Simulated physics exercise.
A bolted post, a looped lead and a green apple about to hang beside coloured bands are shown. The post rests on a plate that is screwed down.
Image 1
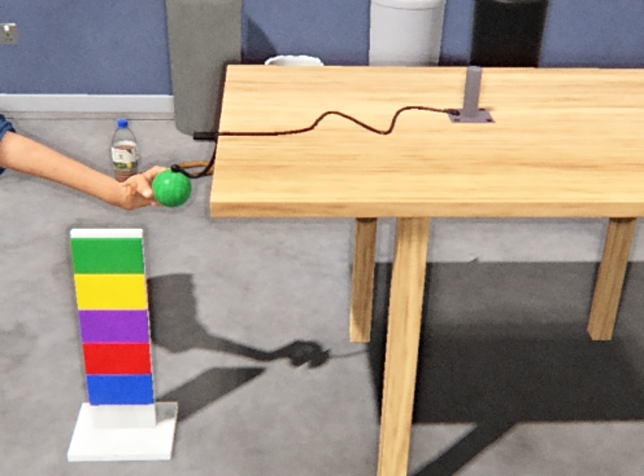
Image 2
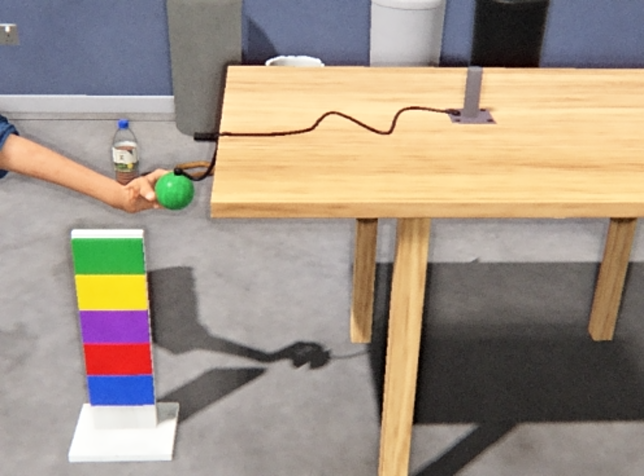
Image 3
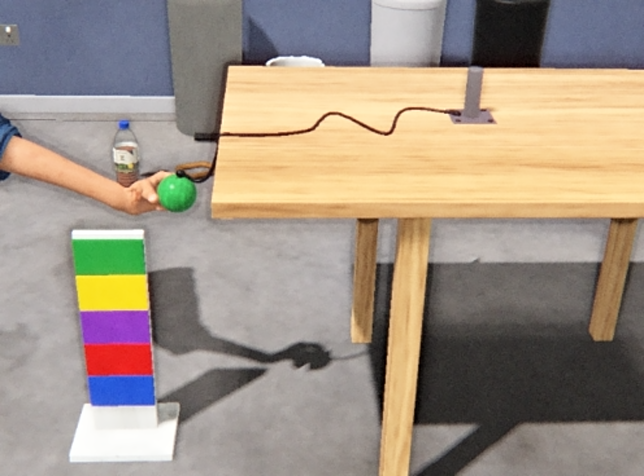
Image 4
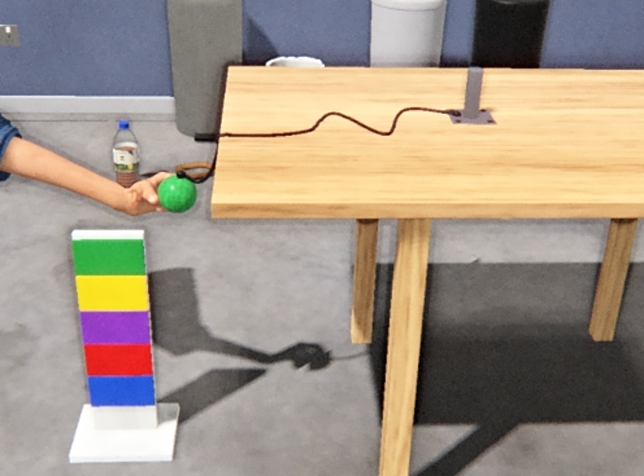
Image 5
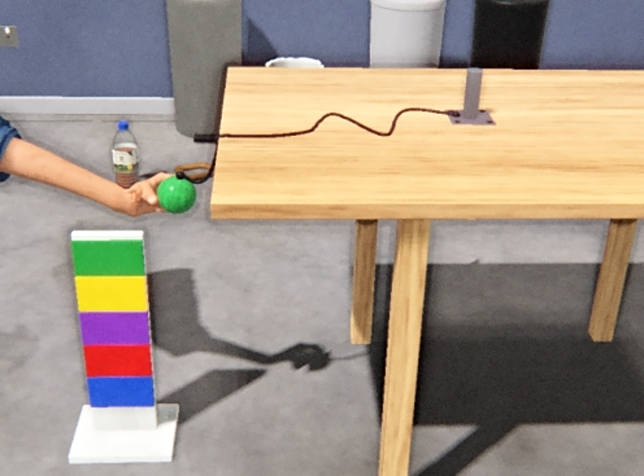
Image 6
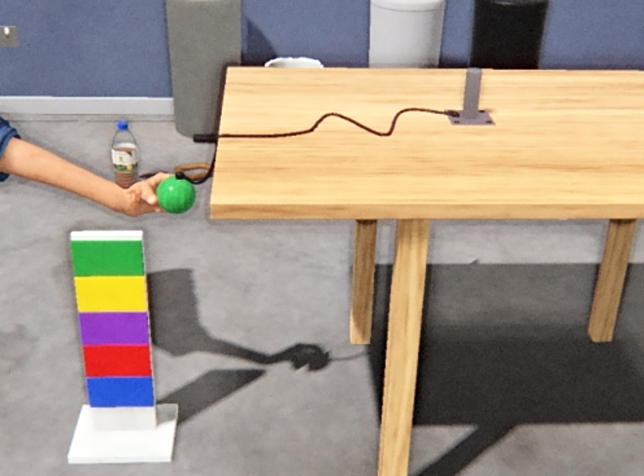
Beside a wooden table, a hand holding a green ball on a dark cord barely moves near a colour-banded stand.
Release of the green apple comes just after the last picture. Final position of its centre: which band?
Band: Purple.
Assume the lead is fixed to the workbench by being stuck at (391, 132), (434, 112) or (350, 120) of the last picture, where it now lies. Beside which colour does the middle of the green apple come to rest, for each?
For the first place it's yellow, for the second purple, and for the third green.
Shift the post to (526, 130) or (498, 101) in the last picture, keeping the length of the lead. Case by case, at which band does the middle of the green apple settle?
Yellow; yellow.
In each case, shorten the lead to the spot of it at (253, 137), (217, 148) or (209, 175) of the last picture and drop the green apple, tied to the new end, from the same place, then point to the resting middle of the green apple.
(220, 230), (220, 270), (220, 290).
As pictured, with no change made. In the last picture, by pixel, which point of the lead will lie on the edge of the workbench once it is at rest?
Look around (317, 124).
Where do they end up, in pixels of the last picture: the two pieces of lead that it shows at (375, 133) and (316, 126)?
(316, 125) and (219, 145).
A little later, apple near (250, 308); level with purple.
Next, apple near (209, 322); level with purple.
When it is over, apple near (223, 322); level with purple. Its middle rests at the purple band.
